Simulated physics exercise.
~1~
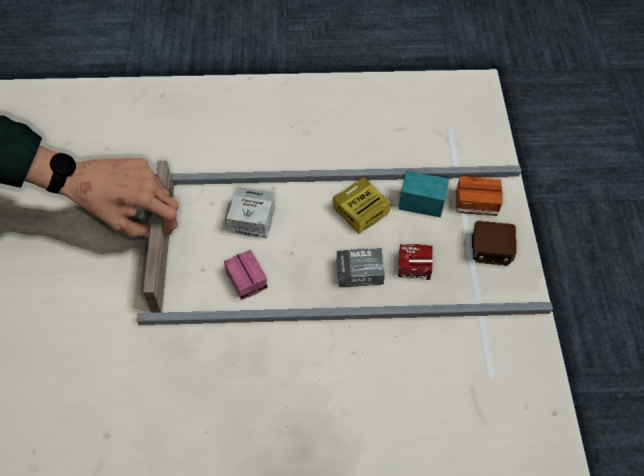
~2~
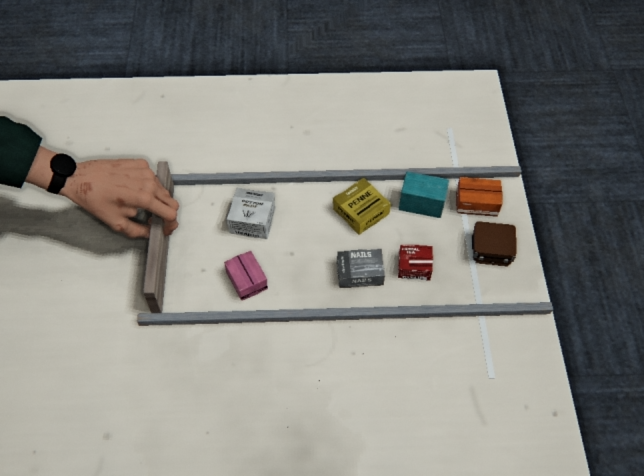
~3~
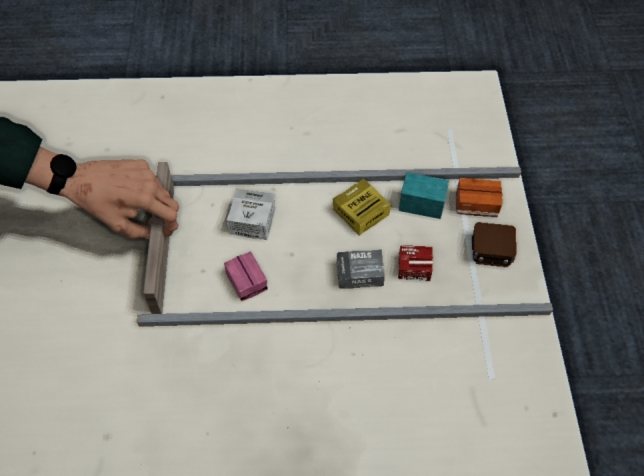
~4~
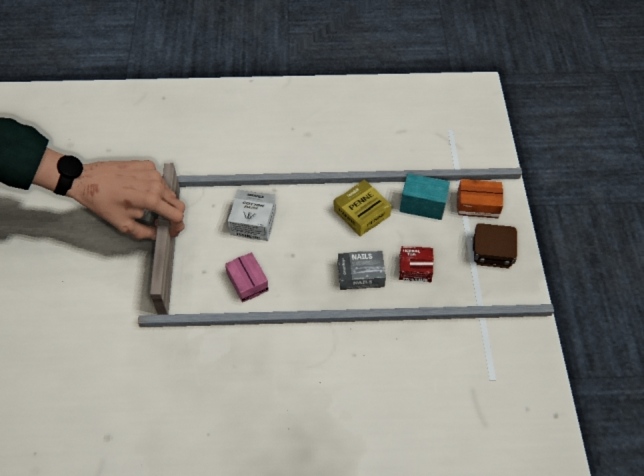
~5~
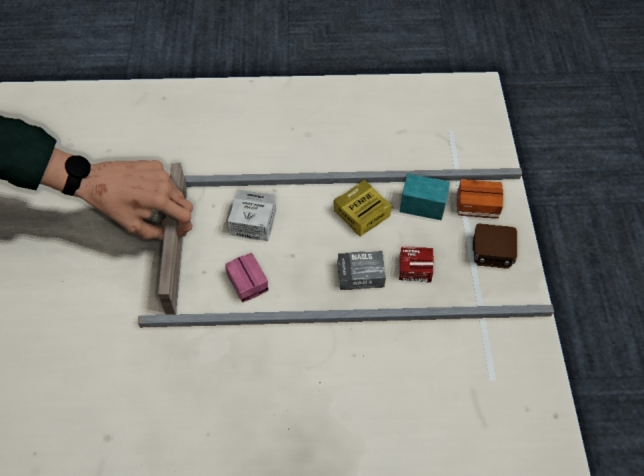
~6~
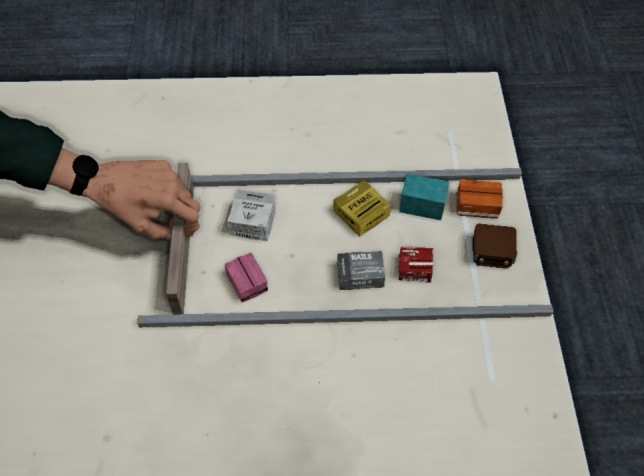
In the video, a hand holds a board upright at the left end of two rails on a pale table, then slides it slightly to the right, while the eight small coloured boxes and blocks between the rails stay still.
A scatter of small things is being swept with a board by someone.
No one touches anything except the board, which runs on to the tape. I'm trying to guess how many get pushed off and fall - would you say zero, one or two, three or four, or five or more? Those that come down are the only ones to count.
The push knocks three or four off.
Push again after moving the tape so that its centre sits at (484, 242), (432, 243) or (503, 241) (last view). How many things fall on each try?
Tallies in the order asked: 5, 2, 6.
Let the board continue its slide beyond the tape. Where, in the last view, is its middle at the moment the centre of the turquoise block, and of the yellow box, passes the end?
(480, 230) and then (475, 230), give or take.
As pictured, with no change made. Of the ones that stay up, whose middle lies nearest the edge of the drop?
It's the yellow box that ends nearest.
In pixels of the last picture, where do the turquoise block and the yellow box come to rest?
Looks like one lands around (517, 194), and the other around (530, 236).
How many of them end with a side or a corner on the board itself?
So the total is 2.
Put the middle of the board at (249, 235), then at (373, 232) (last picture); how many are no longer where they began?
By the first moment it's 2, by the second it's 8.
Early on, none off yet; brown case at rest near (494, 247); orange box at rest near (479, 199); turquoise block at rest near (424, 197).
A while later, none off yet; brown case at rest near (494, 247); orange box travelled a little near (492, 196); turquoise block travelled a little near (450, 197).
Further along, none off yet; brown case travelled about its own width near (542, 243); orange box leaning a little near (530, 185); turquoise block travelled about its own width near (487, 195).
Finally, the number that fall off is three or four; lost, red box, orange box and brown case.
